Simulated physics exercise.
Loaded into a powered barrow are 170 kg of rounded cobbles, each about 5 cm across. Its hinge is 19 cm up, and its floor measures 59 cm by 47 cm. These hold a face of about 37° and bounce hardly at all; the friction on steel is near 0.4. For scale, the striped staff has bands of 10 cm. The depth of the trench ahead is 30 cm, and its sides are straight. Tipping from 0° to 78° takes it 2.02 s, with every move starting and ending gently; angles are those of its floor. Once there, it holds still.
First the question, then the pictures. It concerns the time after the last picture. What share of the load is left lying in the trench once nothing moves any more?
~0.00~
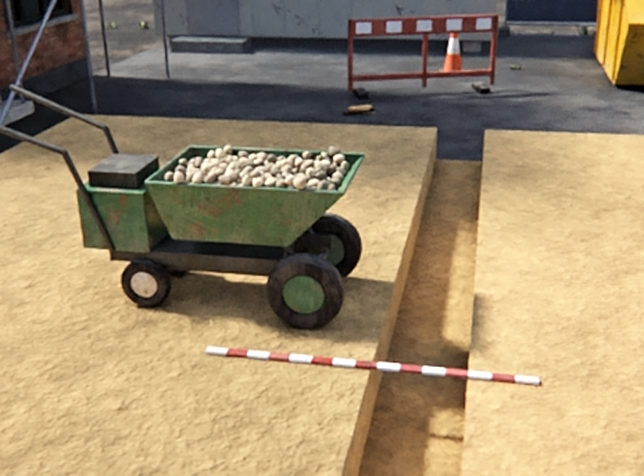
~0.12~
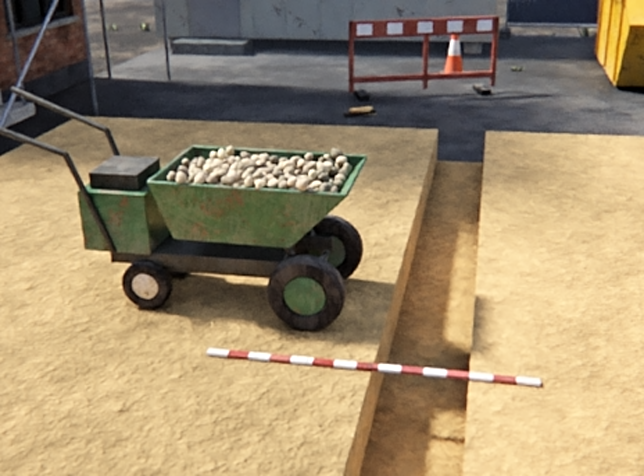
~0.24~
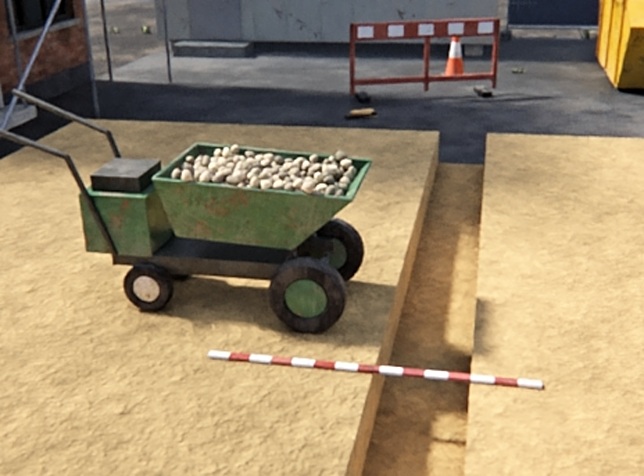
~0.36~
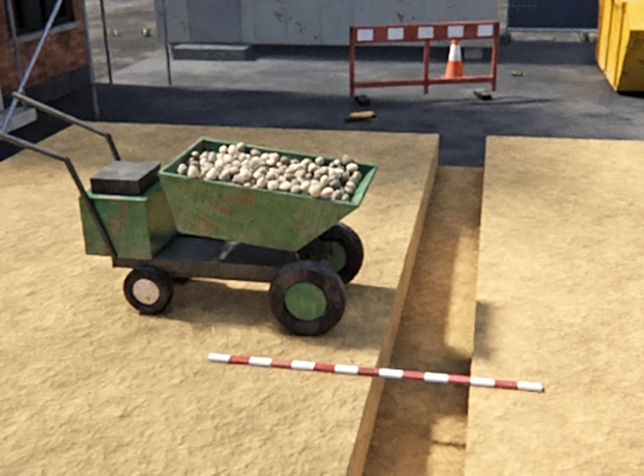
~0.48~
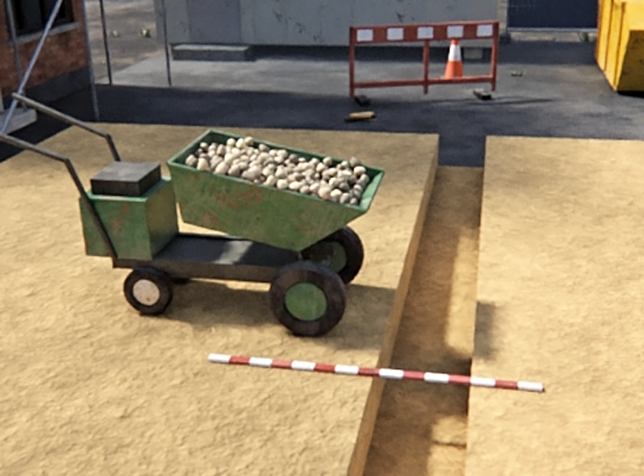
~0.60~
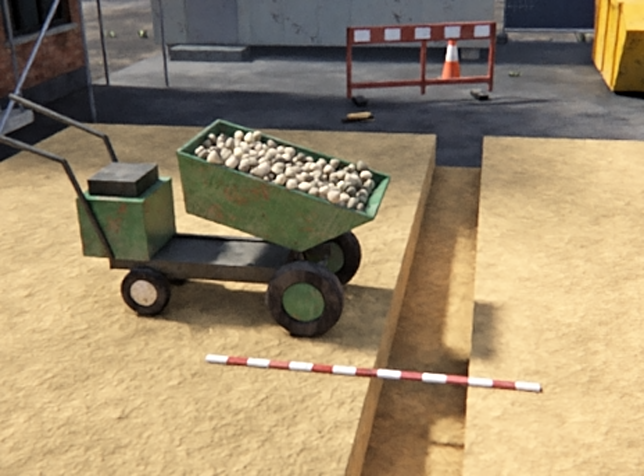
About 73 per cent.
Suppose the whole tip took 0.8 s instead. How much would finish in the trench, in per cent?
With that change, it comes to around 60 per cent.
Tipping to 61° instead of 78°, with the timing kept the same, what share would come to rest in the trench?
Some 75 in a hundred, I'd say.
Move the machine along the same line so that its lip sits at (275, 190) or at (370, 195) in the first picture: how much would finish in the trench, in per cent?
Around 85 and then 40 percent.
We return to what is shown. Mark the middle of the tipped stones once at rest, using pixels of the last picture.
(450, 351).
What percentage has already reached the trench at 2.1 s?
Some 60 per cent.
After 1.5 s the floor is at 66°; 90 % in the tray, 10 % in the trench; the foremost stones are at (468, 339).
After 2.1 s the floor is at 78°; 15 % in the tray, 59 % in the trench, 26 % past the trench; the foremost stones are at (622, 332).
After 2.5 s the floor is at 78°; 2 % in the tray, 71 % in the trench, 27 % past the trench; the foremost stones are past the picture's edge.
After 4.4 s the floor is at 78°; 0 % in the tray, 73 % in the trench, 27 % past the trench; the foremost stones are past the picture's edge.
